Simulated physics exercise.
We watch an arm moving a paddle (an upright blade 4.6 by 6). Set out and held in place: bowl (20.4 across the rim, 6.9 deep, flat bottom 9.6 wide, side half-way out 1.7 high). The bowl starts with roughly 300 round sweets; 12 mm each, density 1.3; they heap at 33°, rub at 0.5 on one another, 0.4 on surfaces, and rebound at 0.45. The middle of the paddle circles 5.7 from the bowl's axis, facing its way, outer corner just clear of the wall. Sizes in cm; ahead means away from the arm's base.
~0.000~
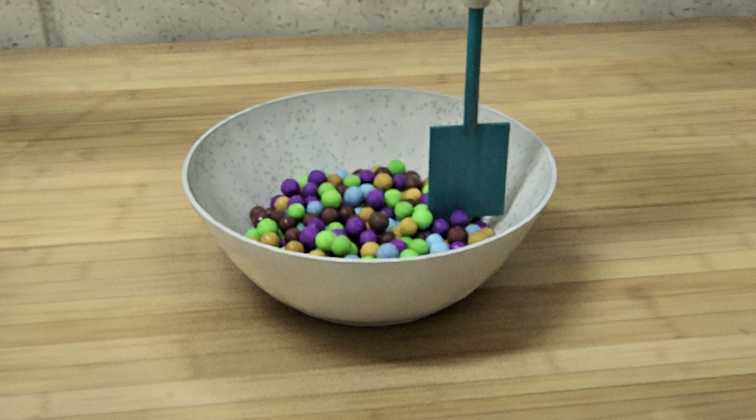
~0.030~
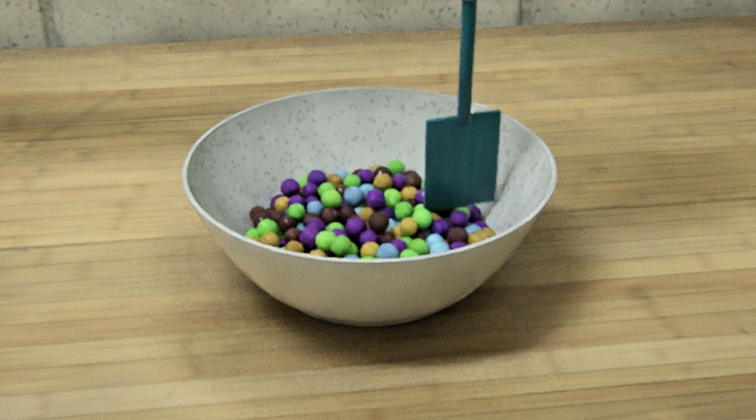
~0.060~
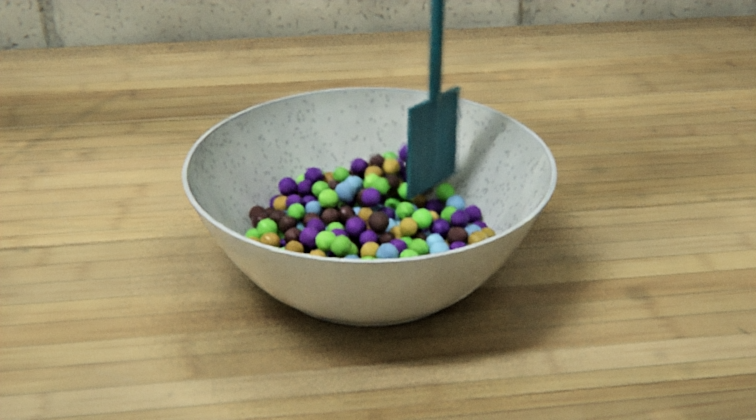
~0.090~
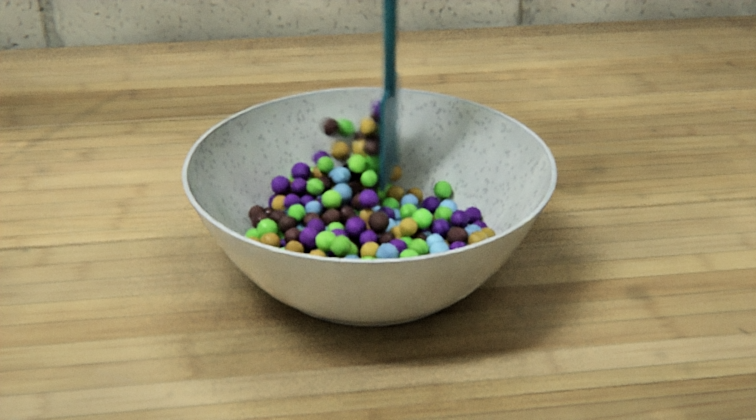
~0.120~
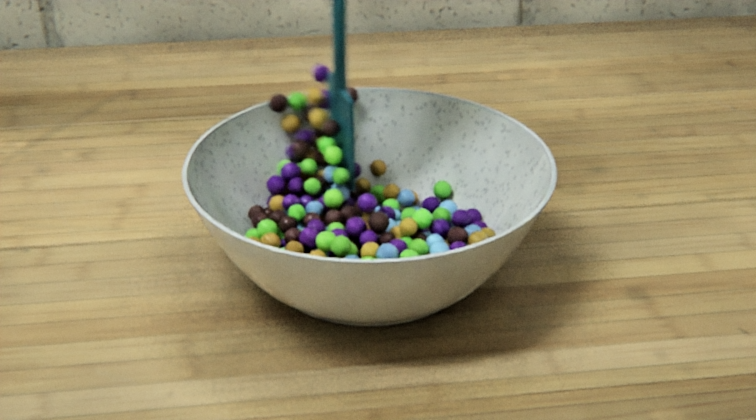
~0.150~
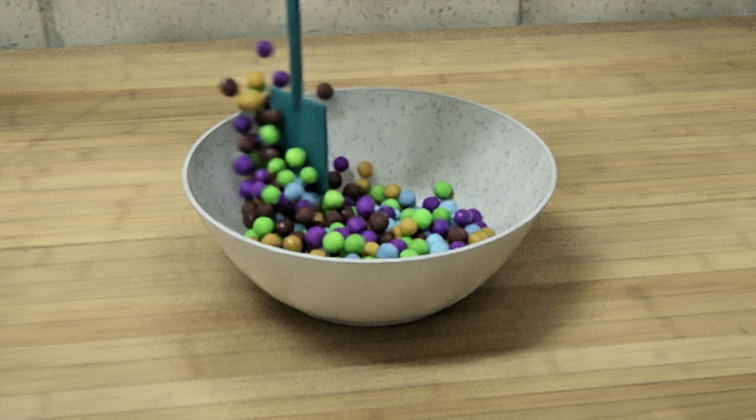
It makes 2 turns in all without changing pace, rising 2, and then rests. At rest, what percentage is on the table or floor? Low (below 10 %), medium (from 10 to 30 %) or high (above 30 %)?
Share on the table or floor: Medium (from 10 to 30 %).
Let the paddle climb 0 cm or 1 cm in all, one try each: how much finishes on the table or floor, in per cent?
About 35 and 25 per cent.
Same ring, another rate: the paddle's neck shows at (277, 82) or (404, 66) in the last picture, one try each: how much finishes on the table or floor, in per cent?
Some 20 and 0 per cent.
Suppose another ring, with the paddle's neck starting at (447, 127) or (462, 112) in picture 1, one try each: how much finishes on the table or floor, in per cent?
About 25 and 25 per cent.
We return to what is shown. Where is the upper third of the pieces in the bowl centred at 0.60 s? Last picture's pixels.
Around (372, 234).
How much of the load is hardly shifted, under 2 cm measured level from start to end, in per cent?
About 55 per cent.
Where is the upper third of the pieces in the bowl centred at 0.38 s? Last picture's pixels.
Around (432, 220).
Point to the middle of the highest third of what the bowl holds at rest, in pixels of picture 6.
At about (376, 239).
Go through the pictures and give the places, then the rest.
In the first picture, paddle neck at (471, 100), 0° round; upper third of the load around (368, 226), from x 255 to 485, top at y 170; 297 in the bowl.
In the second picture, paddle neck at (465, 91), 11° round; upper third of the load around (368, 226), from x 255 to 485, top at y 170.
In the third picture, paddle neck at (435, 73), 40° round; upper third of the load around (371, 224), from x 255 to 485, top at y 155.
In the fourth picture, paddle neck at (390, 63), 71° round; upper third of the load around (356, 219), from x 255 to 485, top at y 110.
In the fifth picture, paddle neck at (340, 63), 101° round; upper third of the load around (331, 219), from x 255 to 485, top at y 75.
In the sixth picture, paddle neck at (296, 72), 131° round; upper third of the load around (304, 218), from x 230 to 485, top at y 50; 293 in the bowl, 4 in flight or on the tool.
After 0.38 s, 359° round, highest piece 12 above the table; 254 in the bowl, 21 on the table or floor, 22 in flight or on the tool.
After 0.60 s, 226° round, highest piece 6 above the table; 242 in the bowl, 53 on the table or floor, 2 in flight or on the tool.
After 0.91 s, 0° round, highest piece 4 above the table; 242 in the bowl, 55 on the table or floor.
After 1.61 s, 0° round, highest piece 4 above the table; 242 in the bowl, 55 on the table or floor.
At rest, 242 in the bowl, 55 on the table or floor. That is 19 % on the table or floor.
